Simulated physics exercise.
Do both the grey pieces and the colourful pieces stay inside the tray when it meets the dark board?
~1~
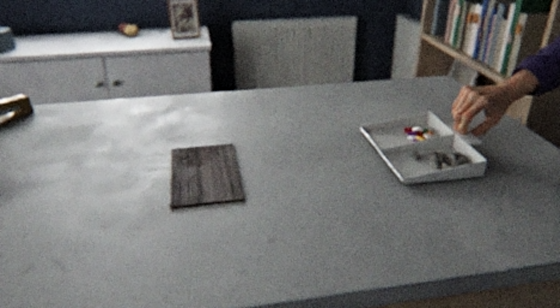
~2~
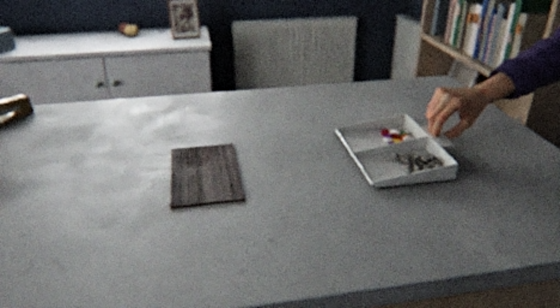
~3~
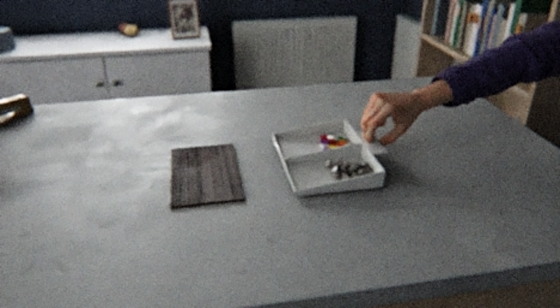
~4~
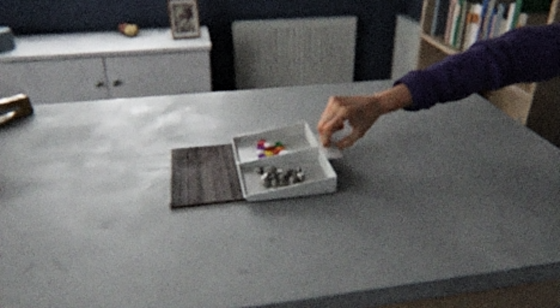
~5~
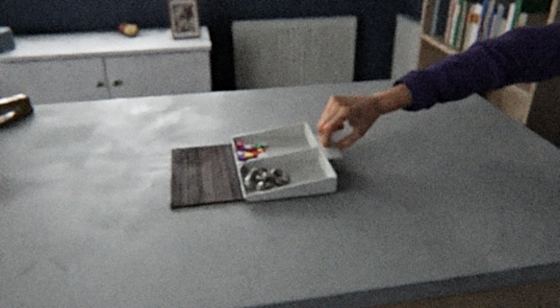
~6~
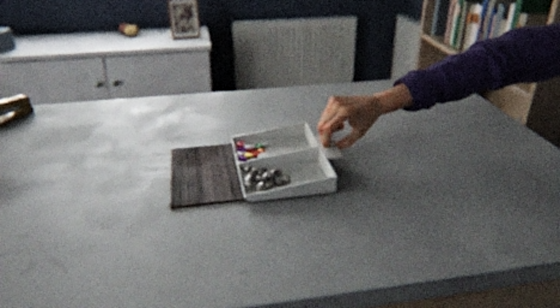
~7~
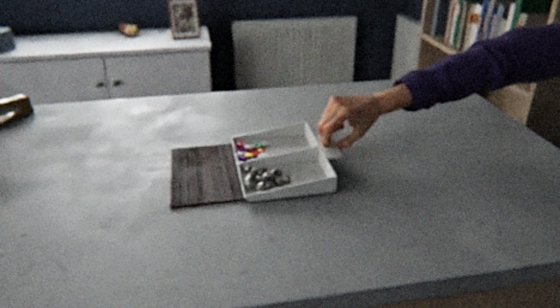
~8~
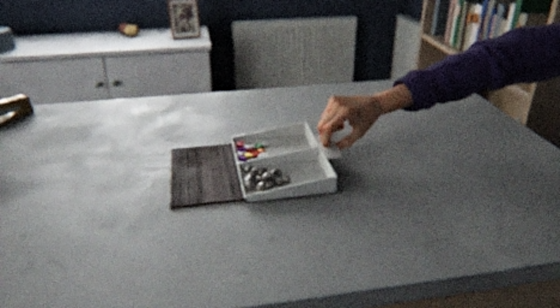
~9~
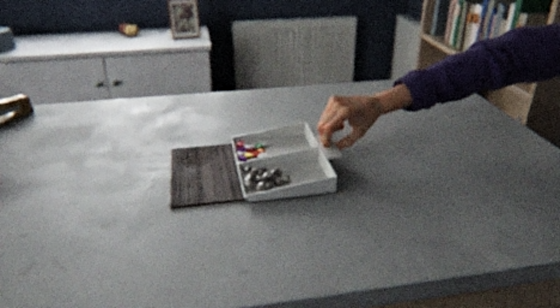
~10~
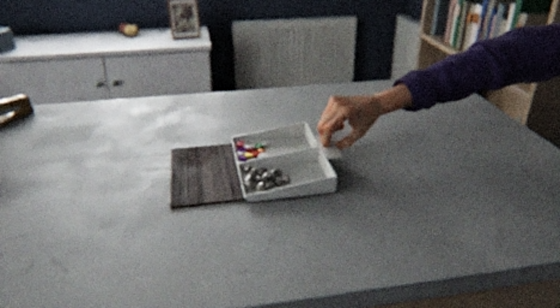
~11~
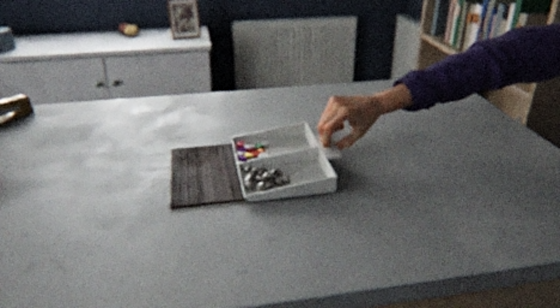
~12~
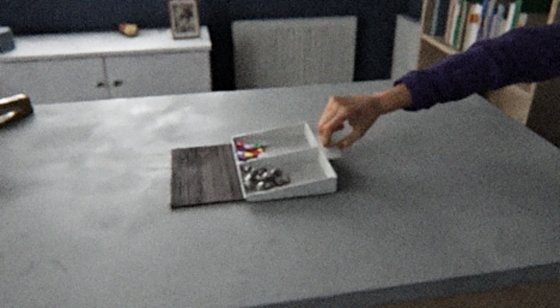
Yes, both lots shift towards the left rim but remain inside their parts of the tray.
